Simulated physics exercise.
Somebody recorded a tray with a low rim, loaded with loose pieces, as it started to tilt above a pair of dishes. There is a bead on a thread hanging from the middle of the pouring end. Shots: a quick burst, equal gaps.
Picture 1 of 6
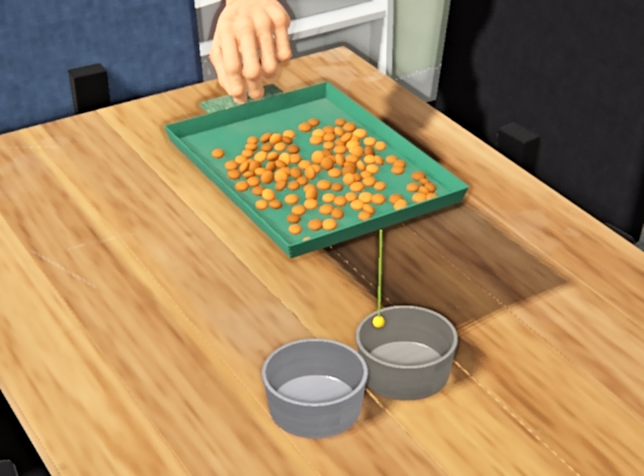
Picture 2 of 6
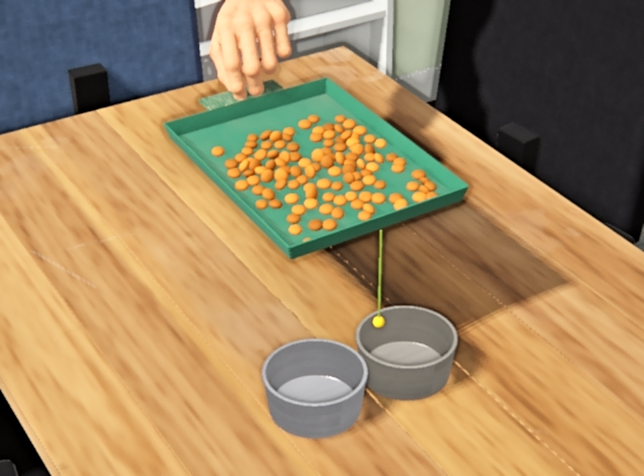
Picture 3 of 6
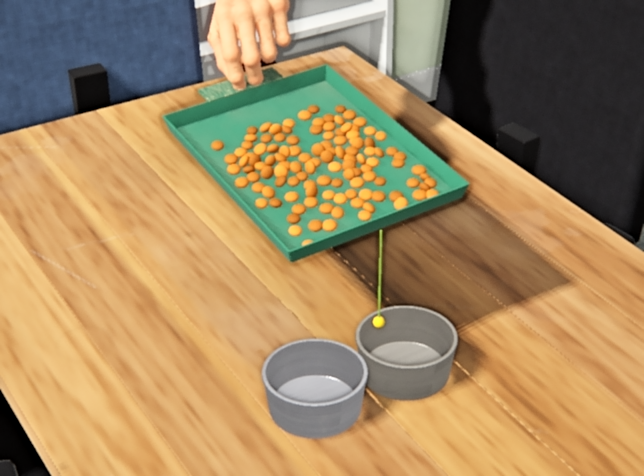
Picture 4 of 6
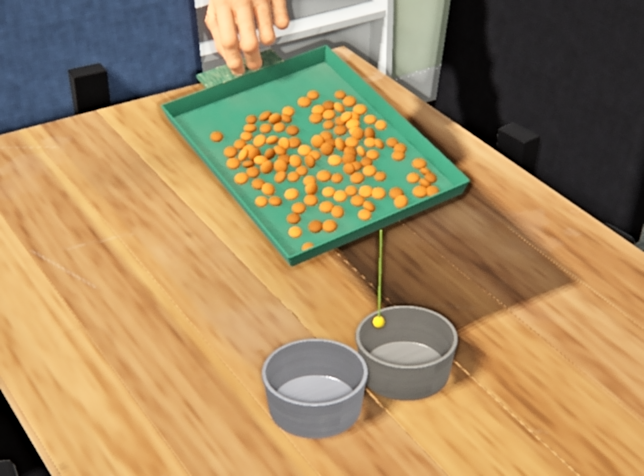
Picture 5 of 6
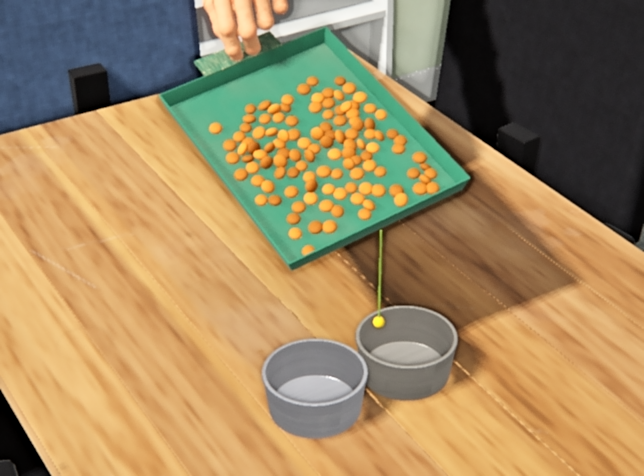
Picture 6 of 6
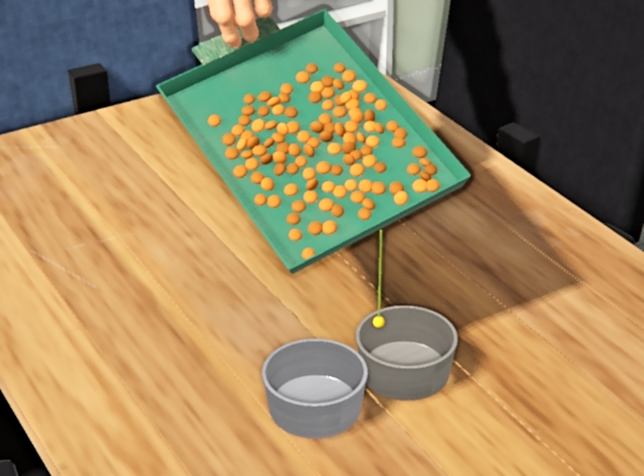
We see a hand raising the back of a green tray of orange kibble pieces above two gray dishes on a wooden table, the tray slanting more steeply and its left front corner dipping slightly, while a yellow bead hangs still.
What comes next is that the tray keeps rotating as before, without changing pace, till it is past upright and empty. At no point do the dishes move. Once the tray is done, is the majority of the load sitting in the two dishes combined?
Turns out most of it gets caught in the end.
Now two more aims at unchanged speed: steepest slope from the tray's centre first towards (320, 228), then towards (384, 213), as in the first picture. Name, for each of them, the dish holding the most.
The left-side dish, then the right-side dish.
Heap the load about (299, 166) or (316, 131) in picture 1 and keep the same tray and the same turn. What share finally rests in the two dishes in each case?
Around 80 percent the first time and around 70 percent the second time.
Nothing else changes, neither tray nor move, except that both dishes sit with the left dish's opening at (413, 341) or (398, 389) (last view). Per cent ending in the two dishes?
It would be near 0 per cent first and near 0 per cent second.
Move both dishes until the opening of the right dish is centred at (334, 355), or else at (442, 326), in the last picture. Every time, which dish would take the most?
Well, the first go goes to the rightmost dish, and the second to the leftmost dish.
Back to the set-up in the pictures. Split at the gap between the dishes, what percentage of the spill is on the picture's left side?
Looks to be around 80 per cent of the spill.
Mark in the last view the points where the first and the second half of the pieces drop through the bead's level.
First roughly (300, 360), then roughly (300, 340).
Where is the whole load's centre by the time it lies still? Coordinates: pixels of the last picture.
I'd place the middle at about (307, 390).
Soon after the last picture, tray tipped steeply; nearly all on the tray; a small part in the air.
A little later, tray tipped past a quarter turn; a small part on the tray; most in the left dish; a small part outside both; a small part in the air.
Later still, tray tipped past a quarter turn; nearly all in the left dish; a small part outside both.
At rest, tray tipped past a quarter turn; nearly all in the left dish; none in the right dish; a small part outside both.
